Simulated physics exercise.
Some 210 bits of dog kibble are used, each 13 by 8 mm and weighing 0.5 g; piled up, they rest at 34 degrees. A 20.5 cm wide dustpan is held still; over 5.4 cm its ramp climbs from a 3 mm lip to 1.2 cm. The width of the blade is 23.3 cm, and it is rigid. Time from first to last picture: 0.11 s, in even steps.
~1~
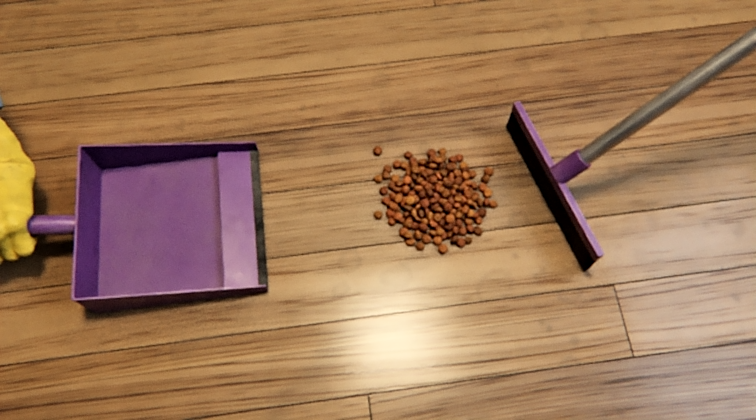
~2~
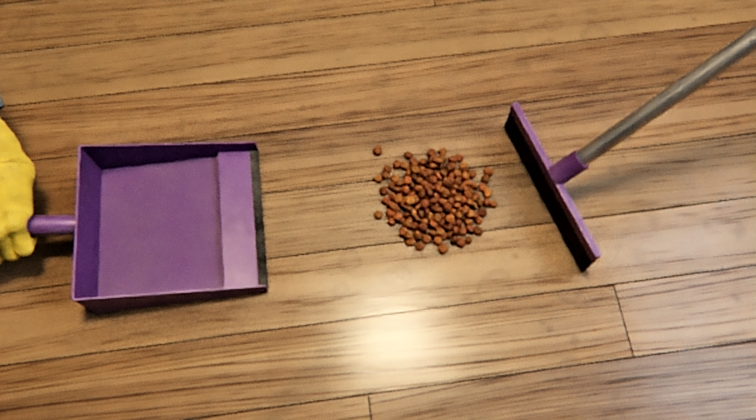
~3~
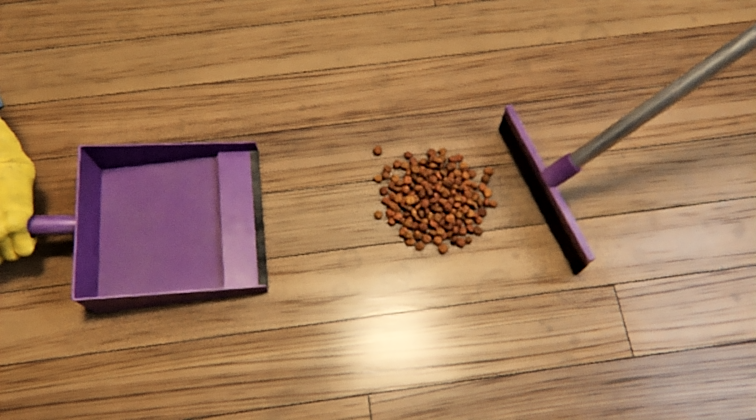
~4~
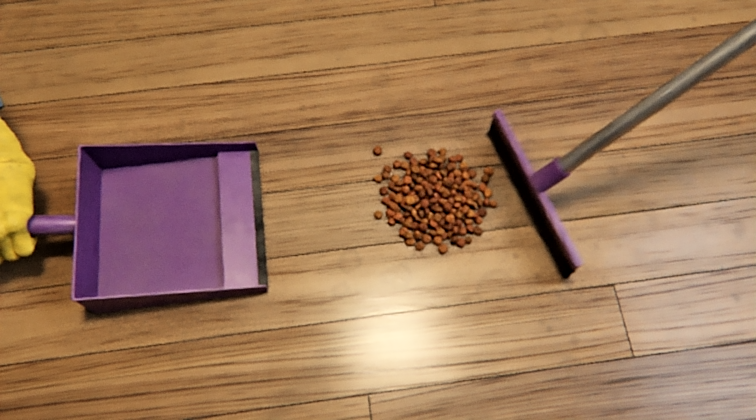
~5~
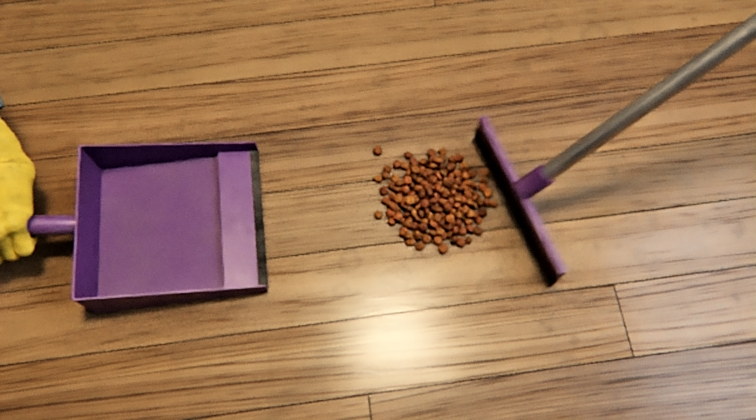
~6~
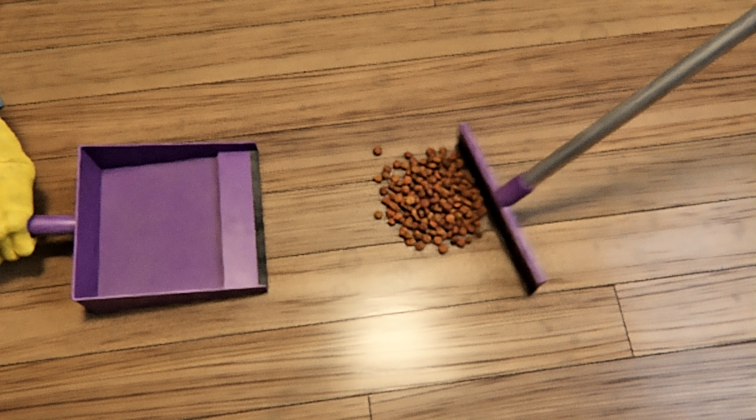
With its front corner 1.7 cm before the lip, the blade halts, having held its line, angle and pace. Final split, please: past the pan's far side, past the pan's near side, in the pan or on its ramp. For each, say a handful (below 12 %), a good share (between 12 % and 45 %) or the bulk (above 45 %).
At the end, far side: A scattering lands there; near side: A modest portion lands there; pan: A modest portion lands there.
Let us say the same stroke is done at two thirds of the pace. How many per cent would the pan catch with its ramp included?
Near 30 %.
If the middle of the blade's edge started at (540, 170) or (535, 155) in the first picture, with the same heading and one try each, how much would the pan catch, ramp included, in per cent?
45 and 40 per cent, roughly.
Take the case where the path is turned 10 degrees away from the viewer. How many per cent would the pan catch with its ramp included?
Estimate: 45 % in pan or on ramp.
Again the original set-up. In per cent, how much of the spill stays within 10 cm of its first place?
Around 5 per cent, give or take.
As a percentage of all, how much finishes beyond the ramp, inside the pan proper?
Roughly 20 in a hundred.
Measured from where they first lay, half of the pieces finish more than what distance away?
It comes to some 30 cm.
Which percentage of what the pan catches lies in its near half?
Around 80 in a hundred.
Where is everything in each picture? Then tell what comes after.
Blade from (597, 256) to (516, 109), moved 0.0 cm, 0 of the pieces shifted so far; middle of the pieces at (436, 197); pan at (167, 230), in the first picture.
Blade from (595, 257) to (514, 110), moved 0.3 cm, 0 of the pieces shifted so far; middle of the pieces at (436, 197), in the second picture.
Blade from (588, 260) to (508, 112), moved 1.3 cm, 0 of the pieces shifted so far; middle of the pieces at (436, 197), in the third picture.
Blade from (576, 265) to (497, 117), moved 3.0 cm, 0 of the pieces shifted so far; middle of the pieces at (436, 197), in the fourth picture.
Blade from (560, 272) to (482, 123), moved 5.2 cm, 2 of the pieces shifted so far; middle of the pieces at (436, 197), in the fifth picture.
Blade from (540, 282) to (463, 130), moved 8.1 cm, 33 of the pieces shifted so far; middle of the pieces at (436, 197); pan at (167, 230), in the sixth picture.
Then, 0.12 s after the last picture, middle of the blade 16 cm from the lip; 0 % over the lip, far side 0 %, near side 10 %.
Then, 0.19 s after the last picture, middle of the blade 7 cm from the lip; 0 % over the lip, far side 0 %, near side 30 %.
Then, 0.41 s after the last picture, middle of the blade 4 cm from the lip; 40 % over the lip, far side 0 %, near side 35 %.
In the end, far side 0 %, near side 35 %, pan 40 %, in front of the lip or behind the blade 25 %.
